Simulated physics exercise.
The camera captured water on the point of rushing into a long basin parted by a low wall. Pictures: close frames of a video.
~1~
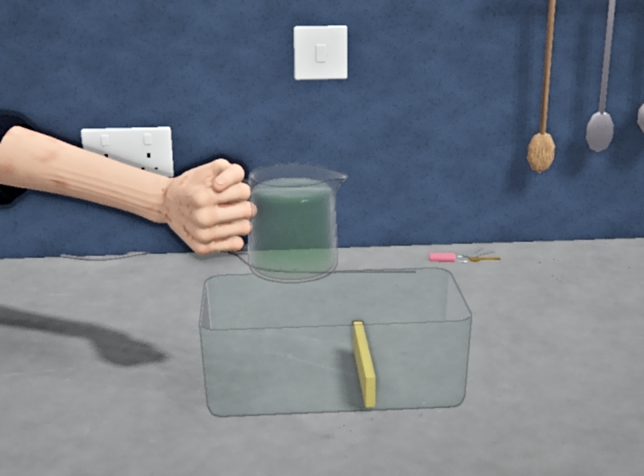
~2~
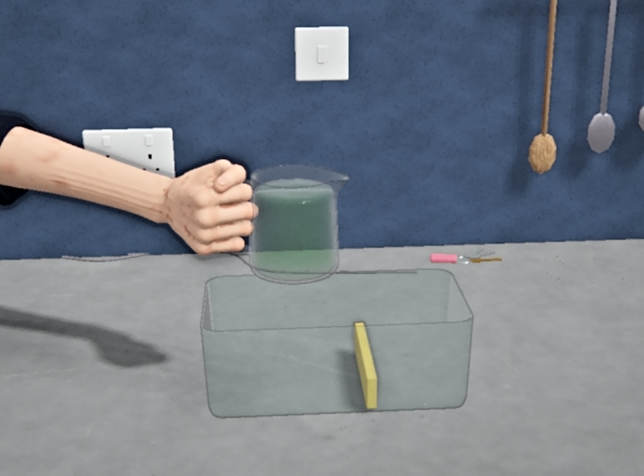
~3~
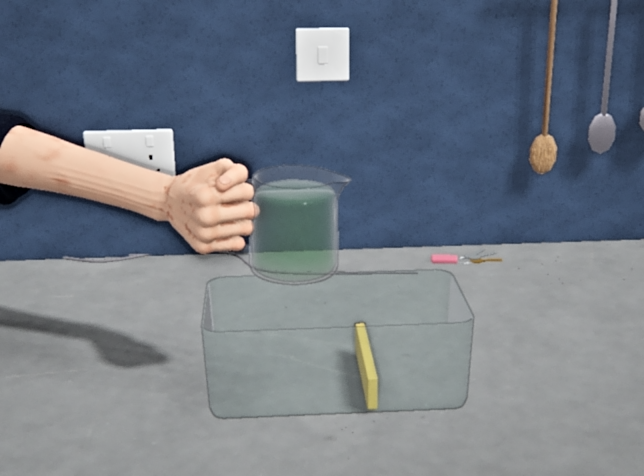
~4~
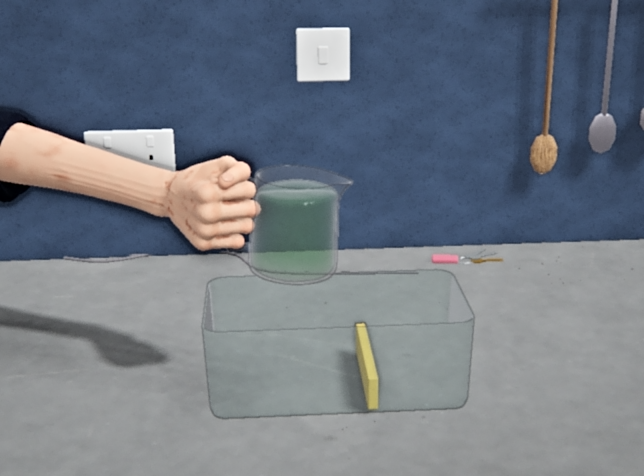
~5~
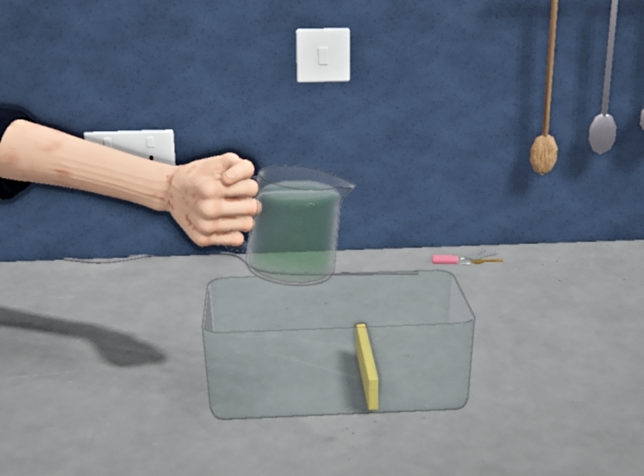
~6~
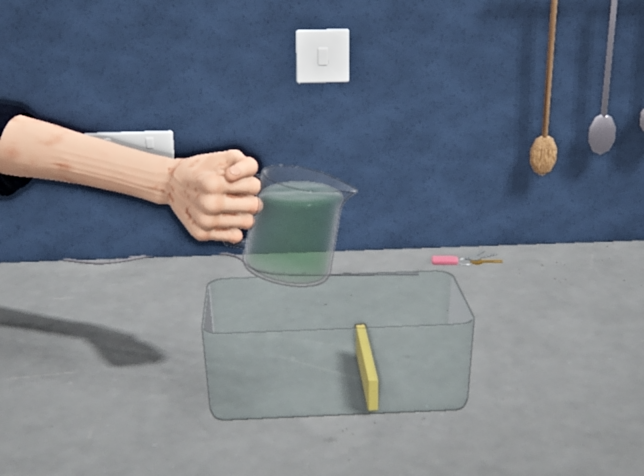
Above a long basin on a grey counter, a hand slowly tilts a beaker slightly right.
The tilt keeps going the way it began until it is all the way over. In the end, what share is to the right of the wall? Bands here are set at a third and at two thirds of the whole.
The share right of the wall is going to go past two thirds.
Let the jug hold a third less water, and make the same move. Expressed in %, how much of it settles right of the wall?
Near 80 parts in a hundred.
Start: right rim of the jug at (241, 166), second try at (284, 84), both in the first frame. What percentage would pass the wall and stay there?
It comes out at around 5 percent and then around 50 percent.
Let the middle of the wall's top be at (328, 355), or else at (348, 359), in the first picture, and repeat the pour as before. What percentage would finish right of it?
The first placement leaves close to 90 per cent, the second close to 80 per cent.
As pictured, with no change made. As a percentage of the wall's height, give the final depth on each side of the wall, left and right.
Left of the wall 10 %, right of the wall 90 %.
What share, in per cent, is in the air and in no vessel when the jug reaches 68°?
Share in flight: Approx. 10 %.
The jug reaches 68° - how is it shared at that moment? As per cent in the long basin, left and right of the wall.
Left 0, right 5.
A moment on, the jug is tipped part way and 81 per cent is still to pour, 0 is left of the wall and 7 right of it.
Next, the jug is tipped right over and 26 per cent is still to pour, 2 is left of the wall and 61 right of it.
Then the jug is tipped right over and 1 per cent is still to pour, 13 is left of the wall and 84 right of it.
Later the jug is tipped right over and 0 per cent is still to pour, 15 is left of the wall and 84 right of it.
At rest 15 per cent lies left of the wall, 84 right of it and 1 outside.
